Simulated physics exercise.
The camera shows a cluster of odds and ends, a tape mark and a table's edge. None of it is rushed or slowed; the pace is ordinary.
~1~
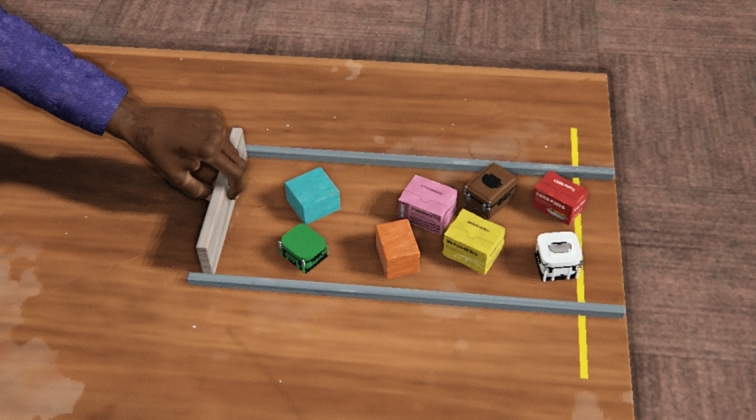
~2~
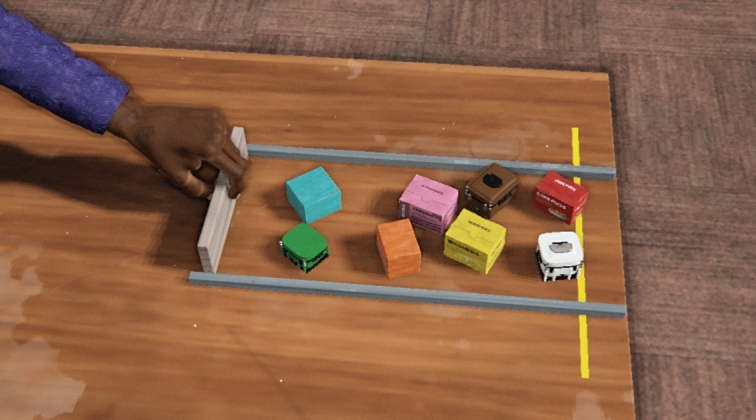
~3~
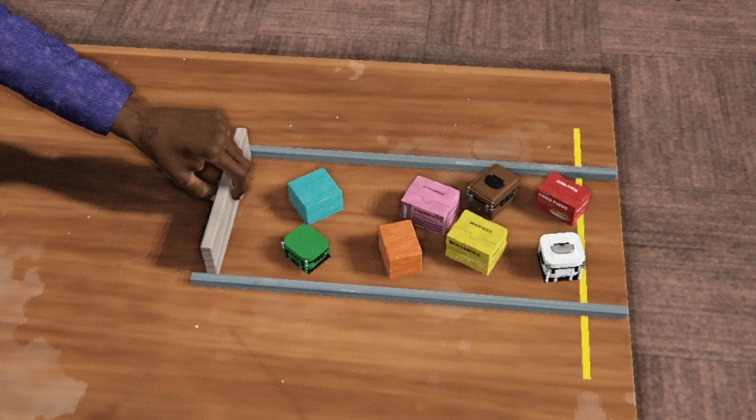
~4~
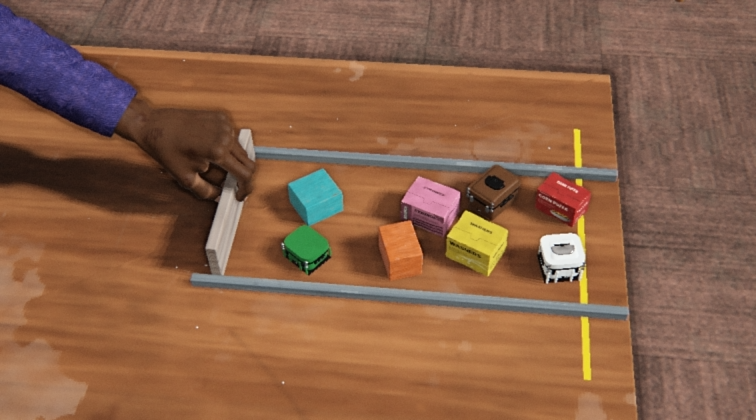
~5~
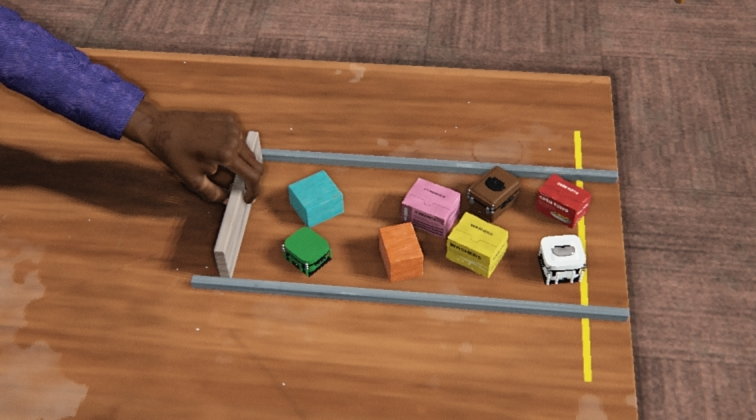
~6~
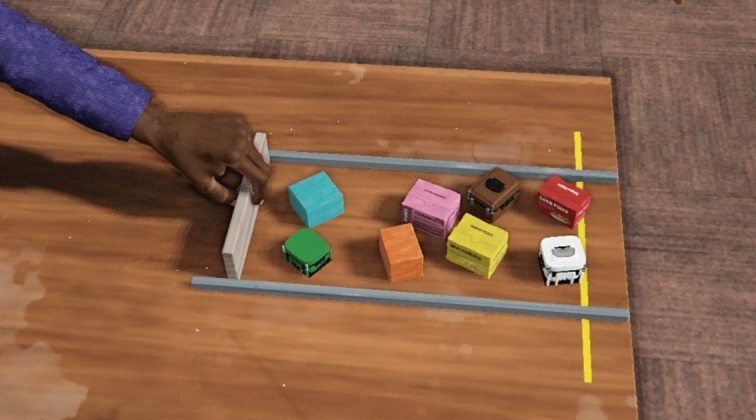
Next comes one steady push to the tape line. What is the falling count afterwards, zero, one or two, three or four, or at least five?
Afterwards the falling count is at least five.
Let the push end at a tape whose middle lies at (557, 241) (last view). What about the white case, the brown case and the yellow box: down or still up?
As for the white case, it does not stay; the brown case keeps its spot; the yellow box does not stay.
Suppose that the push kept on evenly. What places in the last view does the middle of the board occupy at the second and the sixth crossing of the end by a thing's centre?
It sits around (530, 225) and after that around (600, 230).
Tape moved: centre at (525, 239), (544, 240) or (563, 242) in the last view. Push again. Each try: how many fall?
Tallies in the order asked: 1, 2, 3.
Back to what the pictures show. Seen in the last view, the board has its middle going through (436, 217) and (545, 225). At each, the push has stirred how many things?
At first I count 7, and then 8.
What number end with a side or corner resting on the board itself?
Contact count: 3.
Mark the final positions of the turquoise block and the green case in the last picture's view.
The turquoise block stops around (605, 230); the green case around (604, 268).
A little later, none off yet; red box at rest near (563, 202); white case at rest near (562, 260); brown case at rest near (494, 196).
Next, none off yet; red box at rest near (564, 202); white case shifted about its own width near (602, 266); brown case shifted a little near (510, 189).
When it is over, the number that fall off is five or more; down, orange block, pink box, yellow box, white case and red box.
